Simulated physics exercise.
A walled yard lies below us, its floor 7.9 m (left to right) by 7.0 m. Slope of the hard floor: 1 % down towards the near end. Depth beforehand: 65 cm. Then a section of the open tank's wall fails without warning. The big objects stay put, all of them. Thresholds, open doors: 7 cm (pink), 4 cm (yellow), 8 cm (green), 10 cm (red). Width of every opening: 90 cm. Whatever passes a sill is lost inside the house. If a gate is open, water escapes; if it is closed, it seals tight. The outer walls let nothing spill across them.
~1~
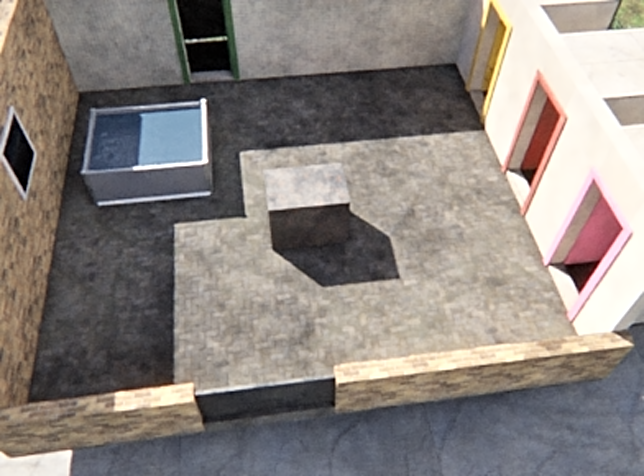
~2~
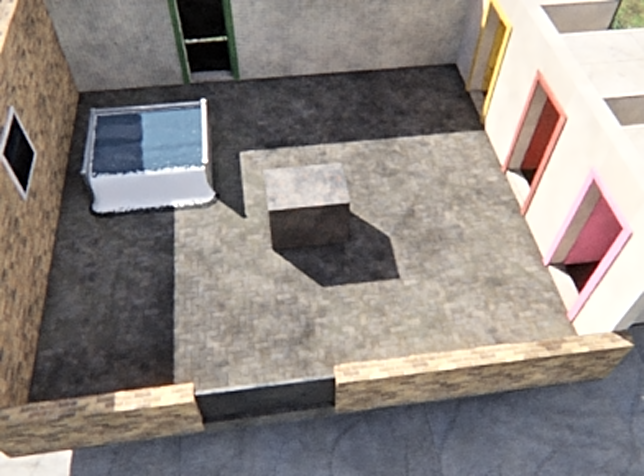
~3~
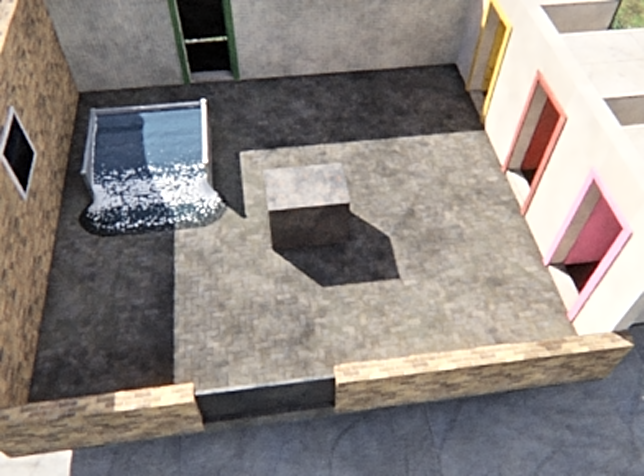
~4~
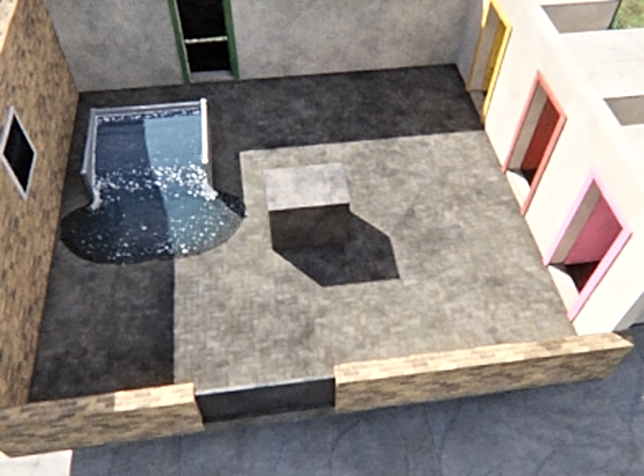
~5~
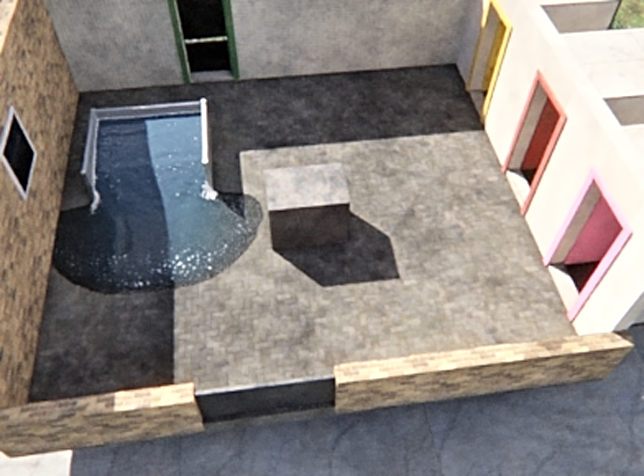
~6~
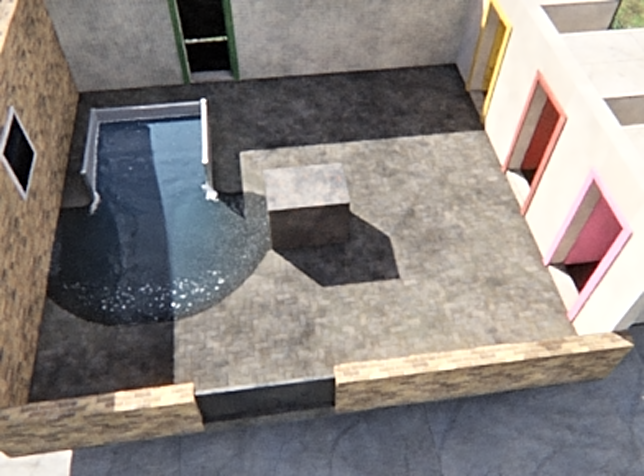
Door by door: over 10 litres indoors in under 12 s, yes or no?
Pink door: Yes, yellow door: No, green door: No, red door: No.
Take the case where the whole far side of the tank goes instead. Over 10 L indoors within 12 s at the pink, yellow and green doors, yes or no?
Then: Pink below, yellow past it, green over.
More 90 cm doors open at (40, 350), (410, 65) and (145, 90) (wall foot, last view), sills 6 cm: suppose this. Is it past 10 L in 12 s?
More, less, less.
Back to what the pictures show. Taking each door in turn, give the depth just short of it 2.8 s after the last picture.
Door by door in cm, pink shows 0, yellow shows 0, green shows 0, red shows 0.
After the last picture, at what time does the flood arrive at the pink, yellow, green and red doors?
Pink 3.2 s, yellow 7.0 s, green not in the 12 s, red 4.5 s.
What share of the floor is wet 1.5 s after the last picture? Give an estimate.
Wet share: Near 30 percent.
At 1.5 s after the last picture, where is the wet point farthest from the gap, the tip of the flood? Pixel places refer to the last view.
Around pixel (384, 383).
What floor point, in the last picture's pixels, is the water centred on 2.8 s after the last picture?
(190, 312).
Then, 0.7 s after the last picture water covers 25 % of the floor and is deepest (32 cm) near (149, 413); pink door not reached, yellow door not reached, green door not reached, red door not reached.
Then, 1.5 s after the last picture water covers 30 % of the floor and is deepest (42 cm) near (24, 429); pink door not reached, yellow door not reached, green door not reached, red door not reached.
Then, 2.8 s after the last picture water covers 35 % of the floor and is deepest (22 cm) near (67, 320); pink door not reached, yellow door not reached, green door not reached, red door not reached.
Then, 6.3 s after the last picture water covers 60 % of the floor and is deepest (14 cm) near (579, 358); pink door 12 cm at the sill, 34 L in, yellow door not reached, green door not reached, red door 8 cm at the sill, 0 L in.
Then, 11.3 s after the last picture water covers 85 % of the floor and is deepest (8 cm) near (359, 386); pink door 7 cm at the sill, 67 L in, yellow door 2 cm at the sill, 0 L in, green door not reached, red door 4 cm at the sill, 0 L in.
